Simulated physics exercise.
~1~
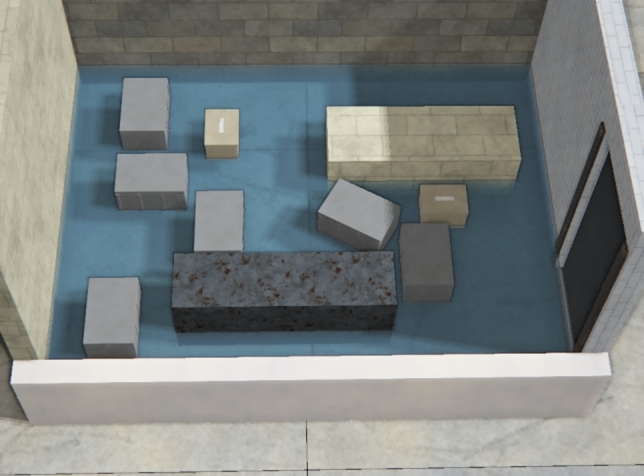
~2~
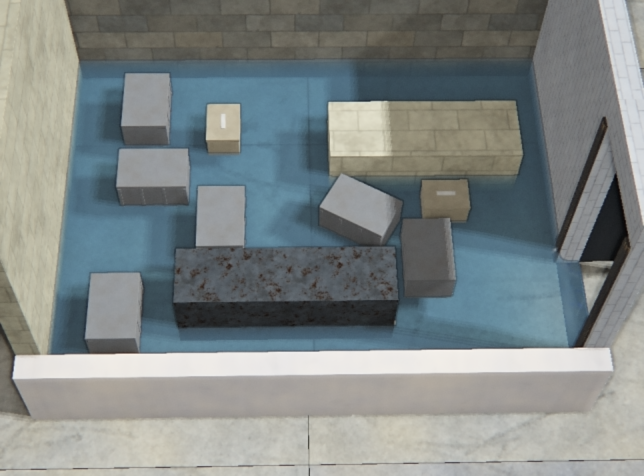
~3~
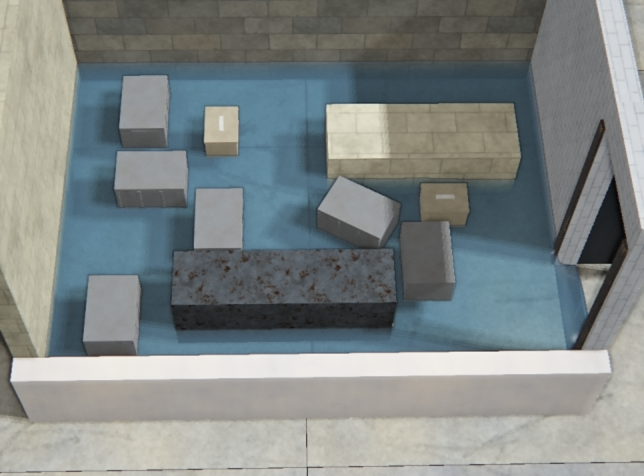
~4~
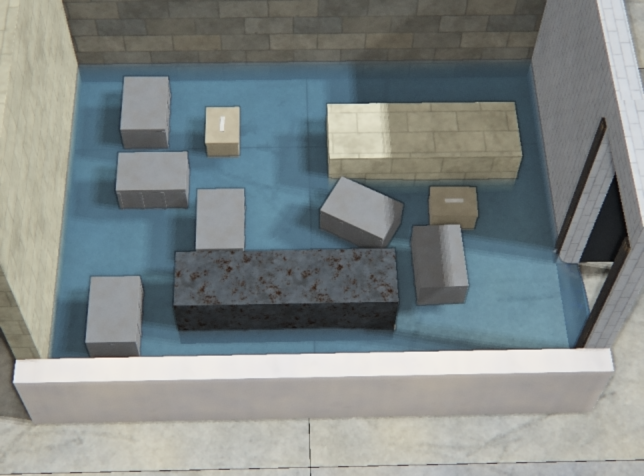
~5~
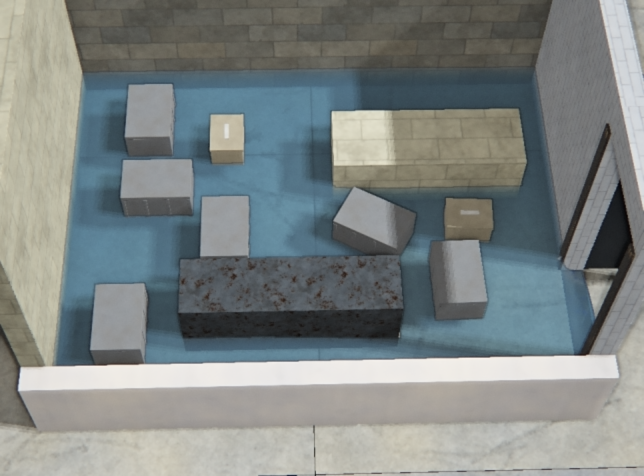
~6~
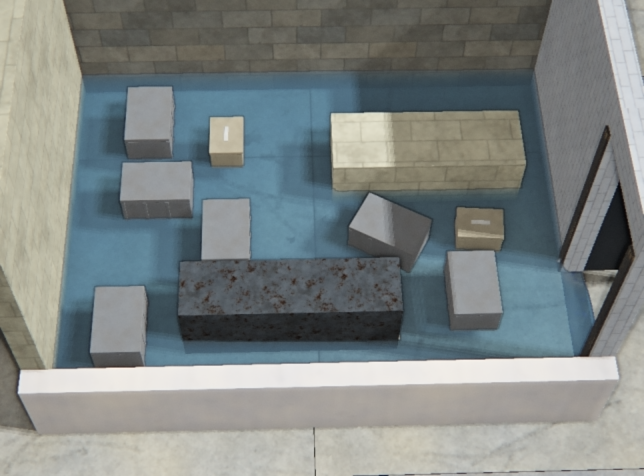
We see grey and tan boxes around two long blocks in a flooded room as a doorway opens at right; a grey box and small tan box drift slightly right, then a tilted grey box turns and follows.
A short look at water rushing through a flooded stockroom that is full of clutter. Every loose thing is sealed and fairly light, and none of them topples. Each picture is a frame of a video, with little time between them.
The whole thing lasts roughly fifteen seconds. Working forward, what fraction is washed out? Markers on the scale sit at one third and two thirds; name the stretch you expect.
It reaches a third, not two.
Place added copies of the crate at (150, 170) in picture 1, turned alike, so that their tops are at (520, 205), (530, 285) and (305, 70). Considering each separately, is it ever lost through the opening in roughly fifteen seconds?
In order: Leaves the room, leaves the room, never leaves.
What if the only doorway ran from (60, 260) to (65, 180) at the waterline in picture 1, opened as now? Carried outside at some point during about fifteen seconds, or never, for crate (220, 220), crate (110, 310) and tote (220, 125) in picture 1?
Per item as listed - swept away, swept away, swept away.
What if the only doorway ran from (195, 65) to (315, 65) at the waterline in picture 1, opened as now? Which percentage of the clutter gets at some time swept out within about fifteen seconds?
60 per cent or so.
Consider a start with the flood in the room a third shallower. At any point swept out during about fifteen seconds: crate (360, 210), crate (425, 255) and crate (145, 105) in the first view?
Sequence: Removed / removed / not removed.
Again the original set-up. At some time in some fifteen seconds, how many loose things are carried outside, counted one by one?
The answer is 4.
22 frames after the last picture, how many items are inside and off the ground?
Well, I'd say 5.
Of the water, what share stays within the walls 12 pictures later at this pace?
My answer is close to 72 percent.
A moment on, 0 of 8 are out; 8 afloat.
Next, 3 of 8 are out; 5 afloat.
Later, 3 of 8 are out; 5 afloat.
In the end, 4 of 8 are out; 4 afloat.
